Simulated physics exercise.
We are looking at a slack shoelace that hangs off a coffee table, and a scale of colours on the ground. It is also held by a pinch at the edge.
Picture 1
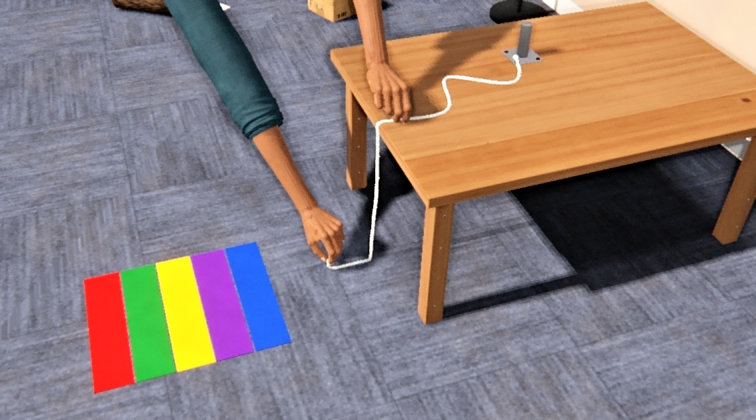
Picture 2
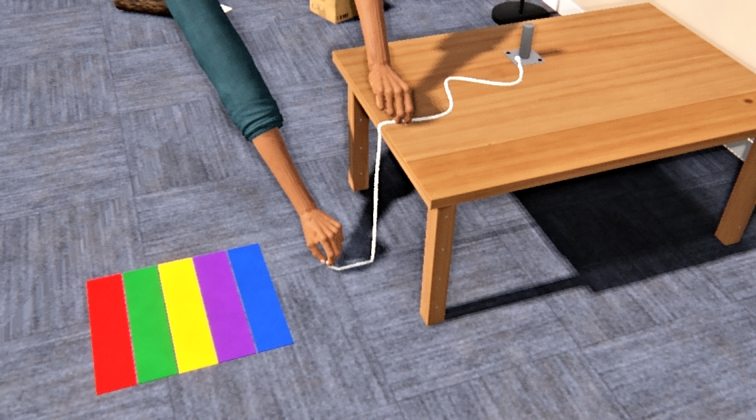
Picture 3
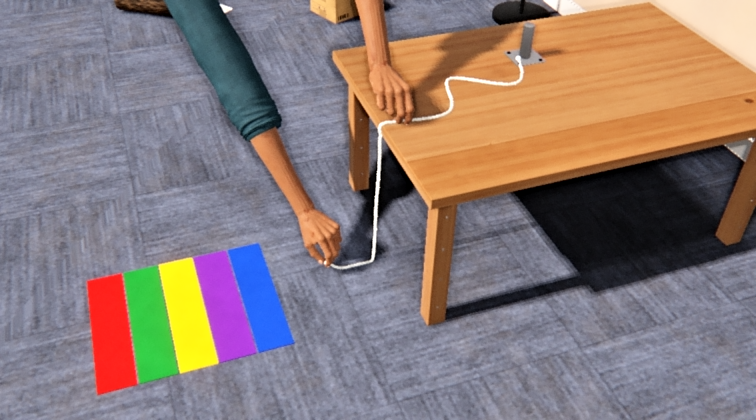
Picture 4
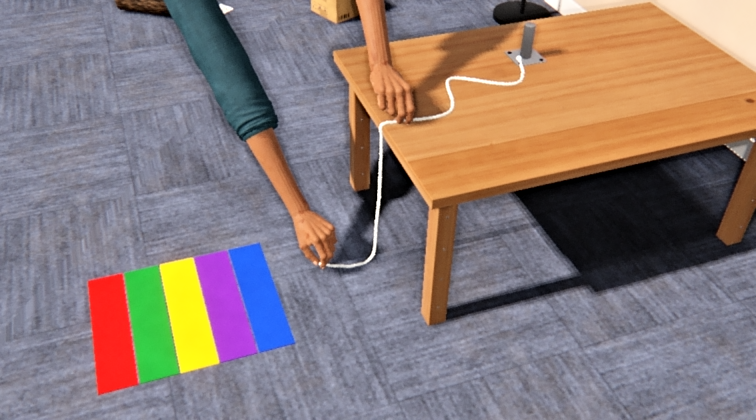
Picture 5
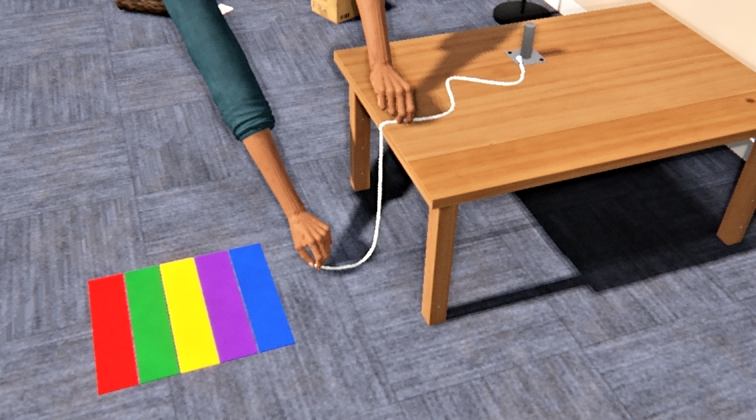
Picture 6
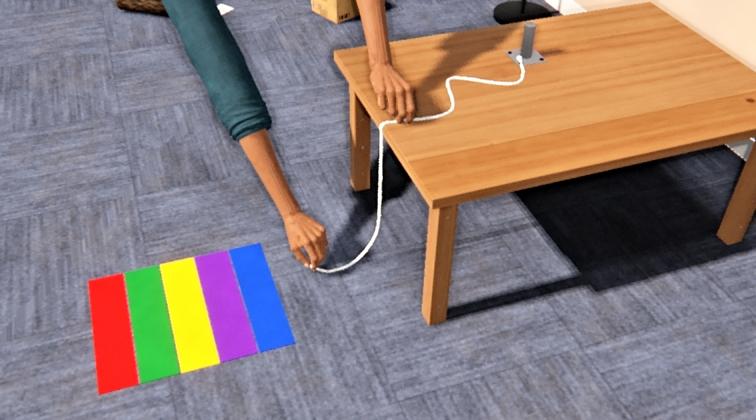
A hand near the floor drew the loose end of a white cord slightly left, toward a strip of rainbow colours, while another hand pinned the cord at the wooden table's edge.
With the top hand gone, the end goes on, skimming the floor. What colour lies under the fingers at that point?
Green.
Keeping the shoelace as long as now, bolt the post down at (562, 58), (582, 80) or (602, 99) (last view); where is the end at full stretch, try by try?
First close to (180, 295), next close to (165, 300), last close to (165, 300).
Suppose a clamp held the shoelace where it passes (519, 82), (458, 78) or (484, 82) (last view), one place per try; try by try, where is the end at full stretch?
Pixel spots, one per try: About (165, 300), (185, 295), (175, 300).
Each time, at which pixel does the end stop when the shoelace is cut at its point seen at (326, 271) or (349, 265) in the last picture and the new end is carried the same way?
The pixels are (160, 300) and (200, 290), in that order.
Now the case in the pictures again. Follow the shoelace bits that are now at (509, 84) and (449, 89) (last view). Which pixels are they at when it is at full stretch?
(472, 74) and (409, 96).
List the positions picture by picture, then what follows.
End (328, 260); blue (267, 326); purple (230, 336); yellow (192, 346); green (153, 355); red (112, 366), in the first picture.
End (327, 262); shoelace through (521, 75) (461, 79) (449, 111) (380, 131) (376, 195) (373, 251), in the second picture.
End (325, 262), in the third picture.
End (320, 264); shoelace through (522, 75) (462, 79) (450, 111) (381, 131) (379, 194) (374, 251), in the fourth picture.
End (316, 265), in the fifth picture.
End (311, 266); shoelace through (523, 75) (463, 79) (451, 111) (382, 131) (380, 194) (366, 251), in the sixth picture.
Soon after, end near (211, 289); over purple.
After that, end near (165, 300); over green.
At the stop, end near (137, 307); over green. It gets as far as the green strip.
